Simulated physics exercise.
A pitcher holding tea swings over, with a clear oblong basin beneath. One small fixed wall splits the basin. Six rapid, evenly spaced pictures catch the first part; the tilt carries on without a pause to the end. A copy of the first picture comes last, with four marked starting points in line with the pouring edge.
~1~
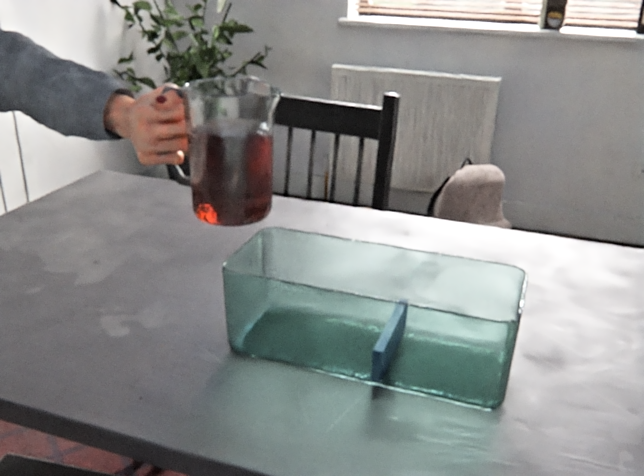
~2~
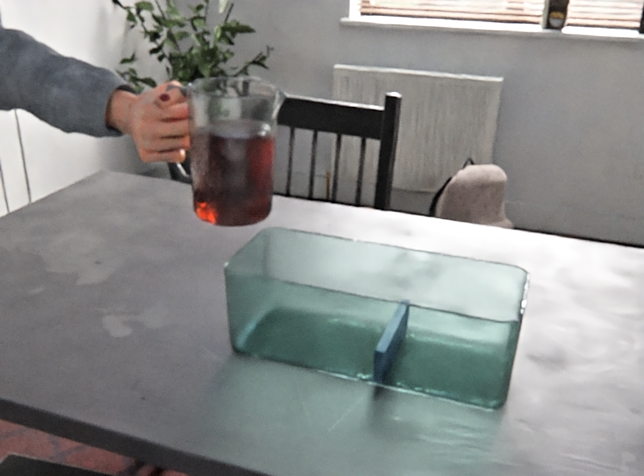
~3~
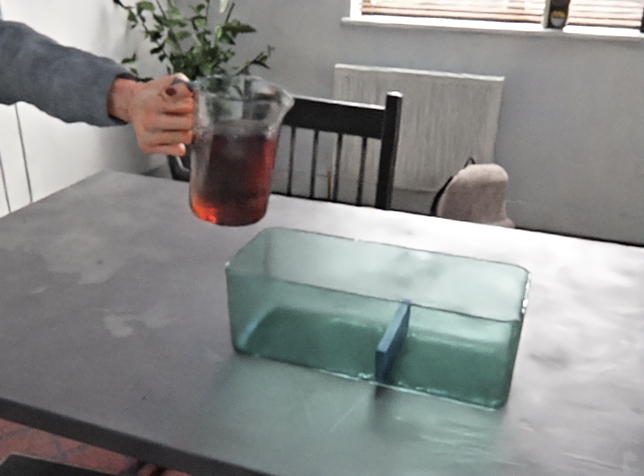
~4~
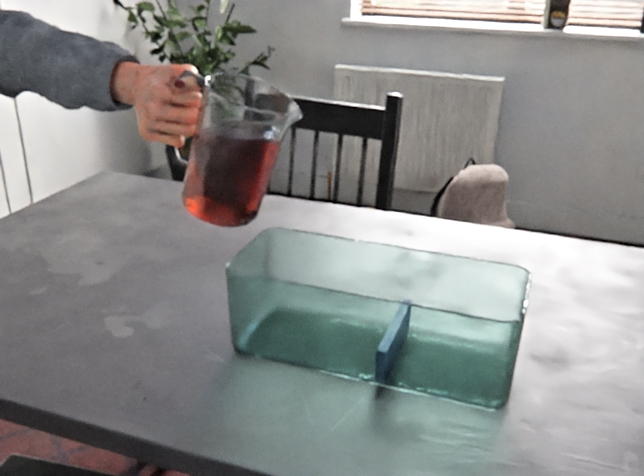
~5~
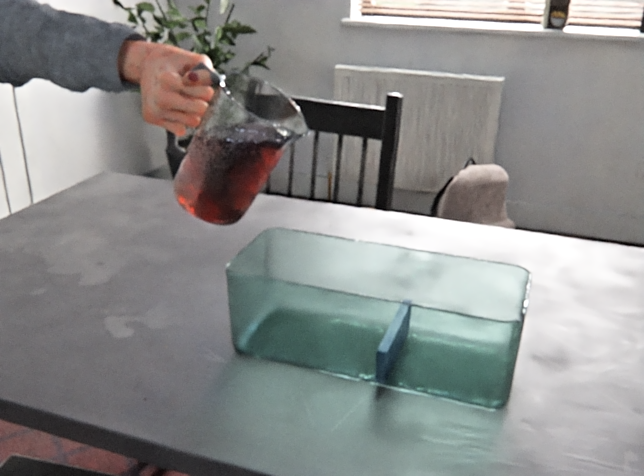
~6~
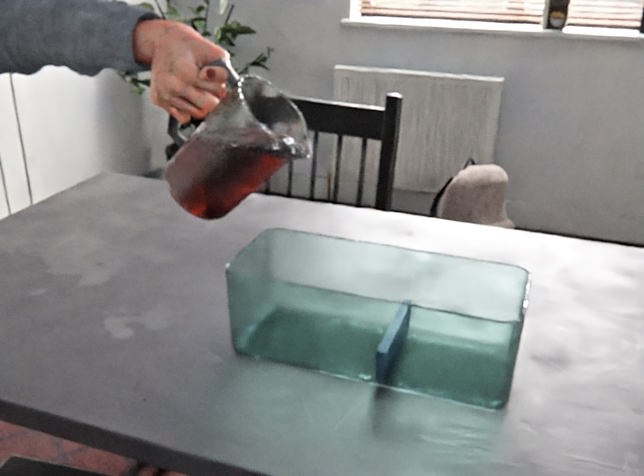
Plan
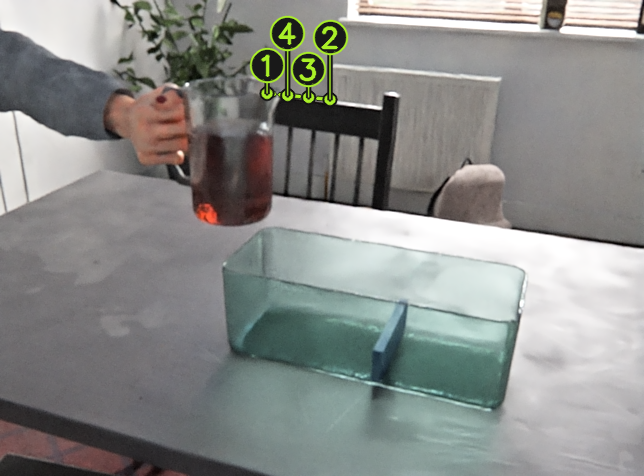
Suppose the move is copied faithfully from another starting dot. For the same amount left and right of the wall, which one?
Best: 2.
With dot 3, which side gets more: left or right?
The left one.
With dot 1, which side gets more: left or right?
The left one.
On the marked copy, 1 at (267, 93); 2 at (330, 99); 3 at (308, 97); 4 at (287, 95).
If 1 is chosen, about 92 % ends left of the wall and 7 % right of it.
If 2 is chosen, about 57 % ends left of the wall and 42 % right of it.
If 3 is chosen, about 92 % ends left of the wall and 4 % right of it; 4 % is lost outside.
If 4 is chosen, about 93 % ends left of the wall and 5 % right of it.
